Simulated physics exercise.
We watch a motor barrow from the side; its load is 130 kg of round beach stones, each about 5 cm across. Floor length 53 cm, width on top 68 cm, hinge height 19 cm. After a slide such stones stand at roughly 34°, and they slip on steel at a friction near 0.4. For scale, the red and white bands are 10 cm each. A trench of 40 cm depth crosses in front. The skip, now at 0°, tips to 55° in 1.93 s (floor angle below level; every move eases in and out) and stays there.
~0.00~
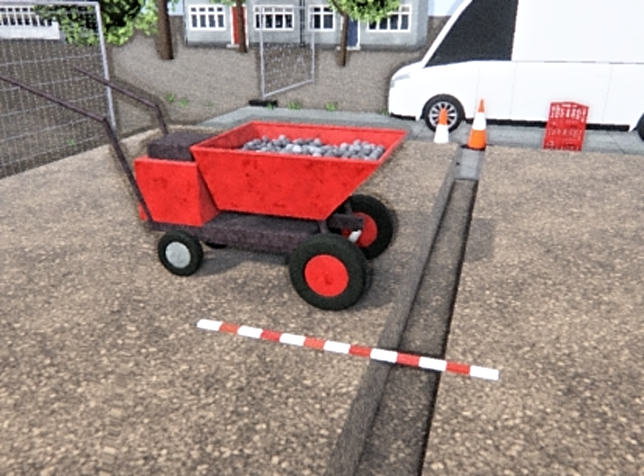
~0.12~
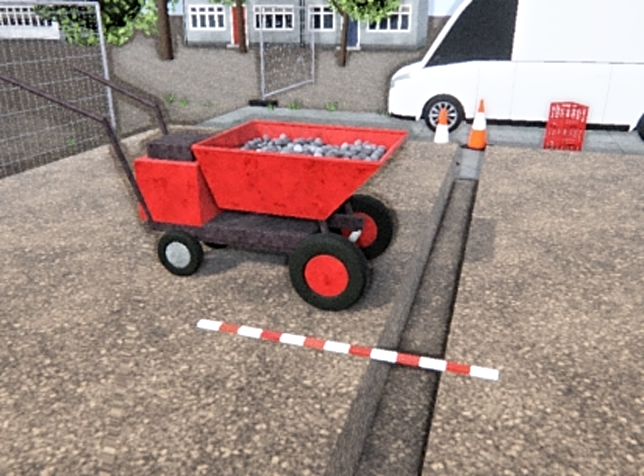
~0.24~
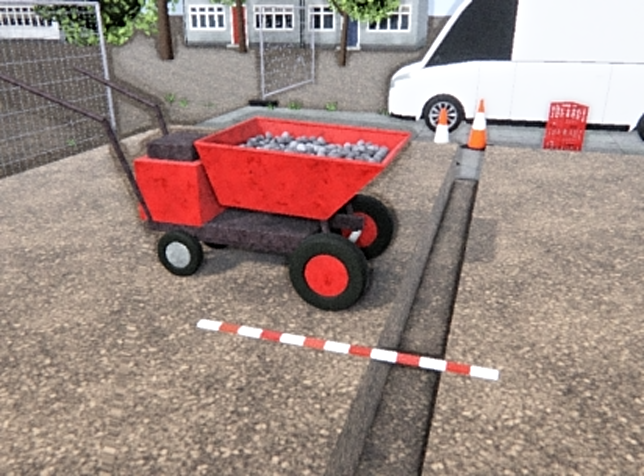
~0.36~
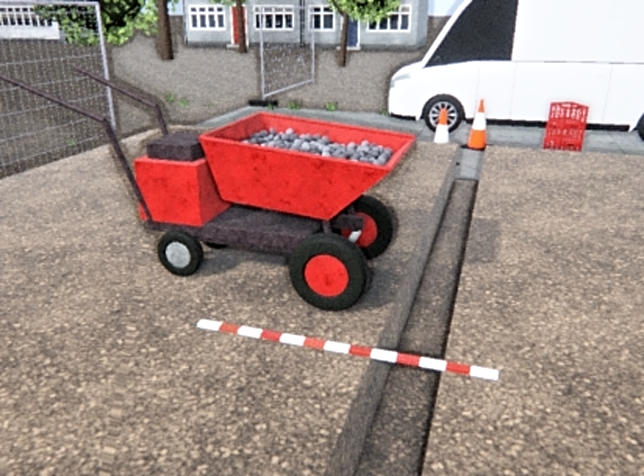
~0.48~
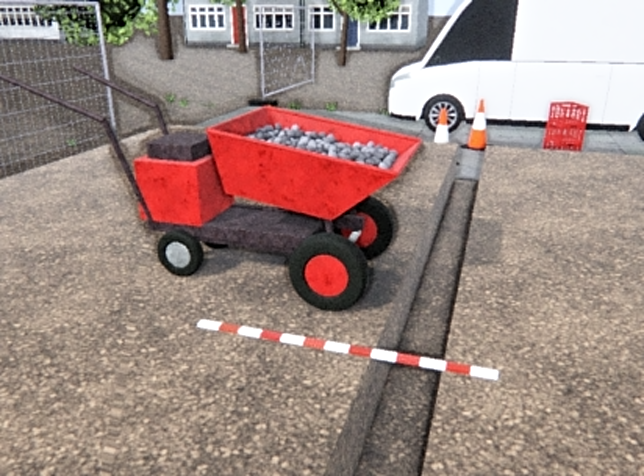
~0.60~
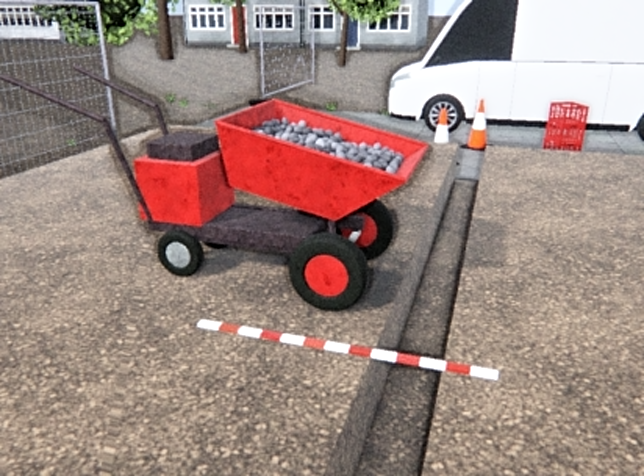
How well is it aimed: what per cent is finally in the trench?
Roughly 16 per cent ends in the trench.
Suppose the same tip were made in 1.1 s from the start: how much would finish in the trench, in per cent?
It would be near 15 per cent.
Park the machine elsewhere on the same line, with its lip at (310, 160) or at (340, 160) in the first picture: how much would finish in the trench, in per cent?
About 80 and 50 per cent.
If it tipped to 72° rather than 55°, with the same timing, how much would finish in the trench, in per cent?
Then about 10 per cent.
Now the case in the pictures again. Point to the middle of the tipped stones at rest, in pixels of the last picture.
Their middle is at about (496, 299).
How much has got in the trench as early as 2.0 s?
Some 0 per cent.
After 1.5 s the floor is at 46°; 100 % in the skip; the foremost stones are at (448, 223).
After 2.0 s the floor is at 55°; 73 % in the skip, 27 % past the trench; the foremost stones are at (546, 313).
After 2.4 s the floor is at 55°; 49 % in the skip, 1 % in the trench, 50 % past the trench; the foremost stones are at (616, 317).
After 4.3 s the floor is at 55°; 17 % in the skip, 16 % in the trench, 67 % past the trench; the foremost stones are past the picture's edge.
